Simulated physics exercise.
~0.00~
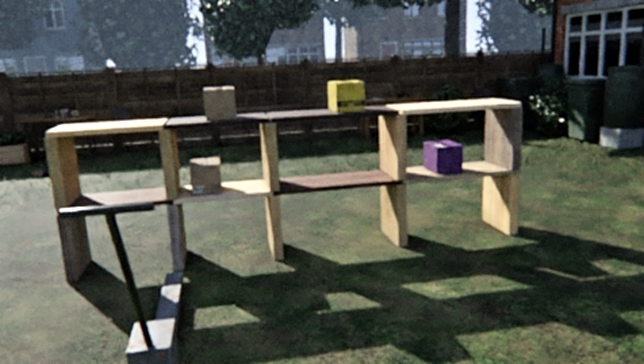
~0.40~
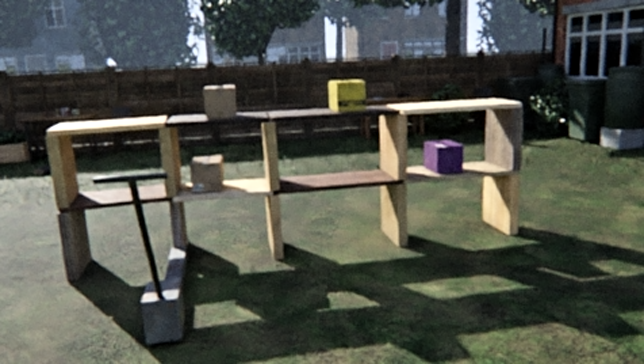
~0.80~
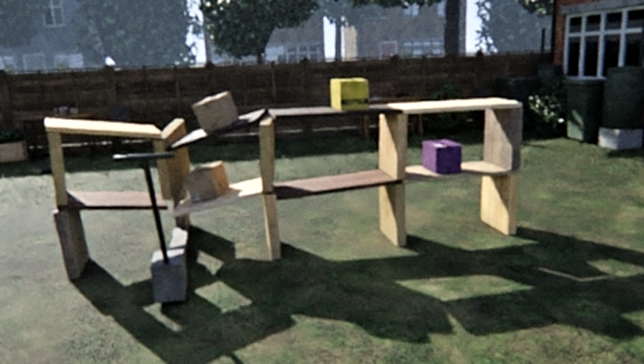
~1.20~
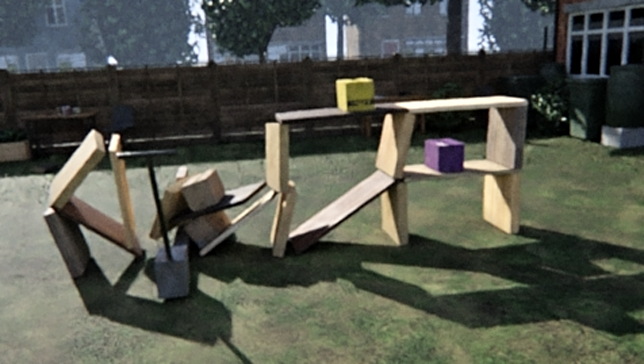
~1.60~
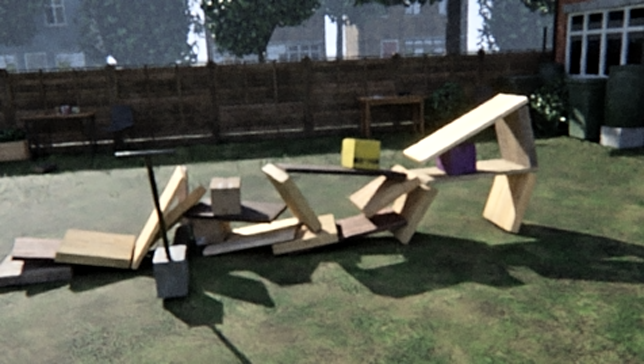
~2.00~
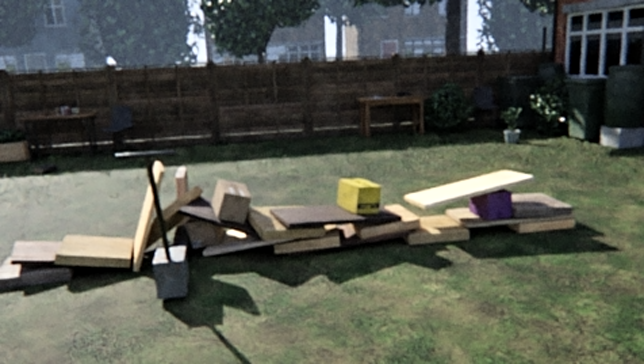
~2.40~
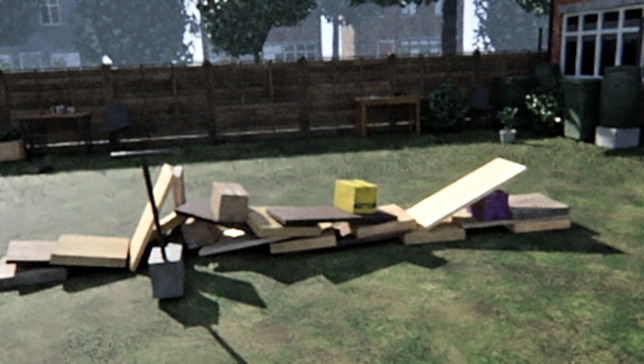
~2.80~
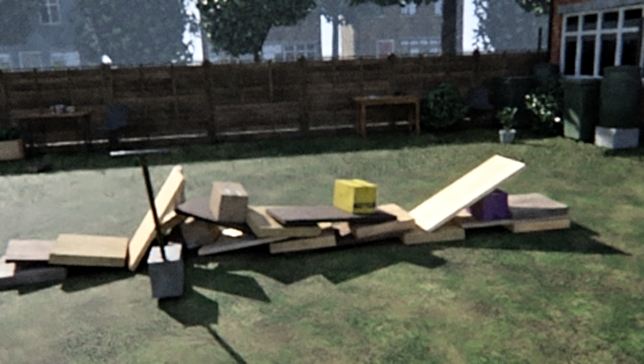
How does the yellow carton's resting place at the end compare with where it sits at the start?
At the start the yellow carton sits on the top tier of the standing rack, and at the end it rests much lower, on the heap of fallen boards near the grass, only slightly to the right of where it began.
